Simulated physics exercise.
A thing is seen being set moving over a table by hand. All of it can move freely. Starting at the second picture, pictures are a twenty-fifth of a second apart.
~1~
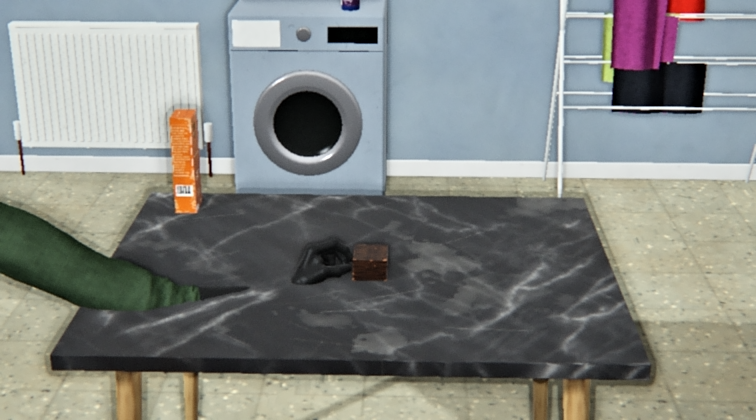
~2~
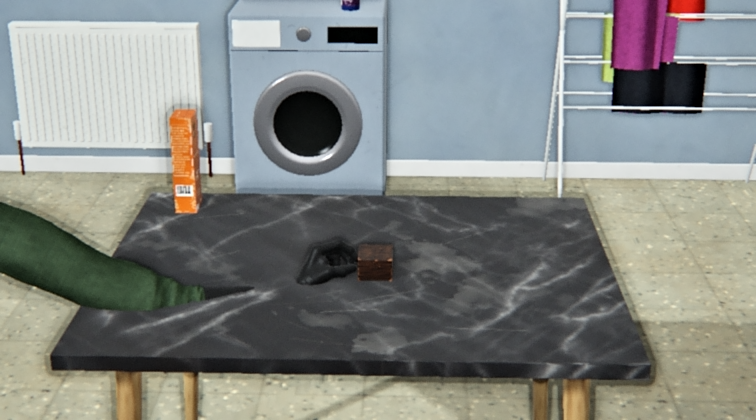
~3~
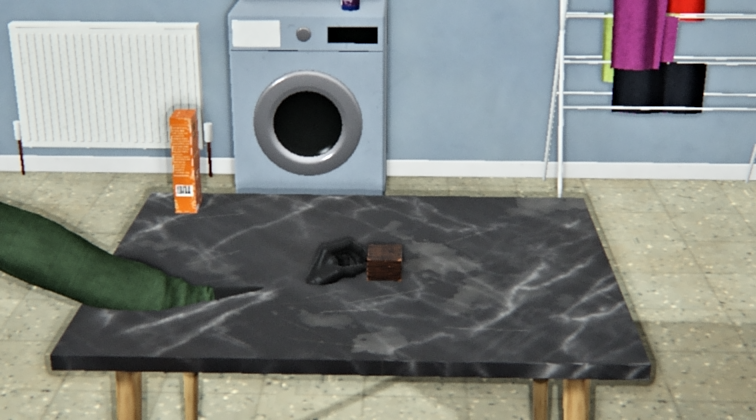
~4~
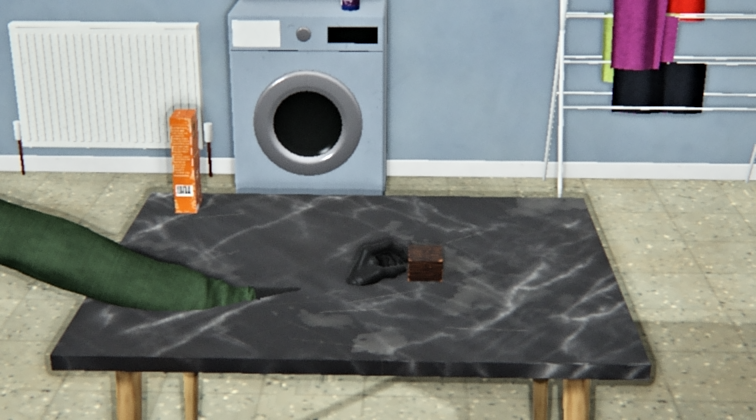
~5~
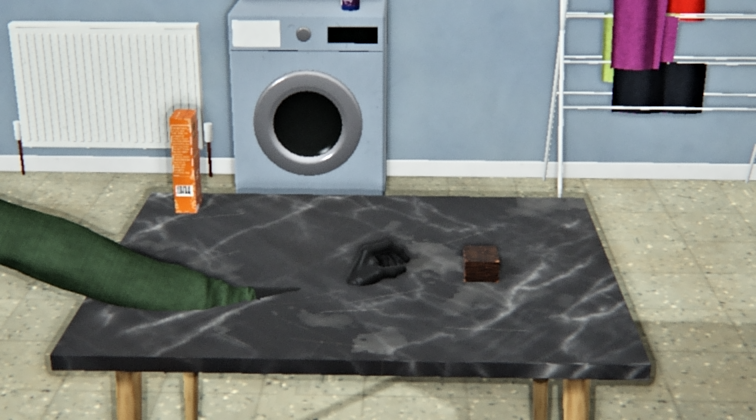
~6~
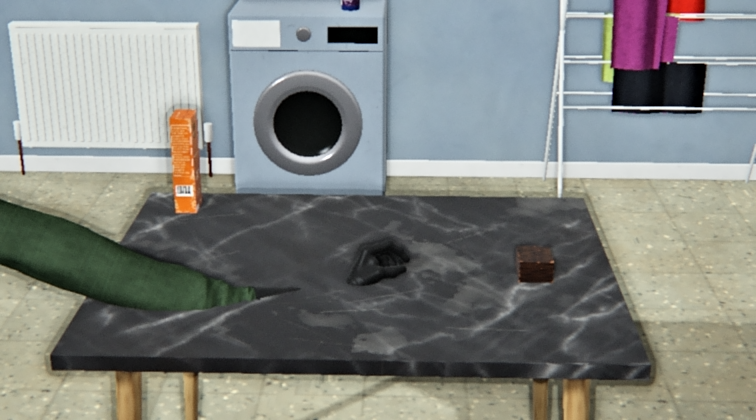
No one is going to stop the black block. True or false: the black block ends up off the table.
True.
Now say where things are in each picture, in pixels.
The first picture shows under the hand; black block (371, 262).
The second picture shows under the hand; black block (376, 262).
The third picture shows under the hand; black block (385, 263).
The fourth picture shows black block (425, 263).
The fifth picture shows black block (481, 264) displaced about its own width.
The sixth picture shows black block (534, 264) displaced well along.
Then, 0.20 s past the last view, black block now off the table.
Then, 0.50 s past the last view, things are still on the move.
Finally, off the table, black block.
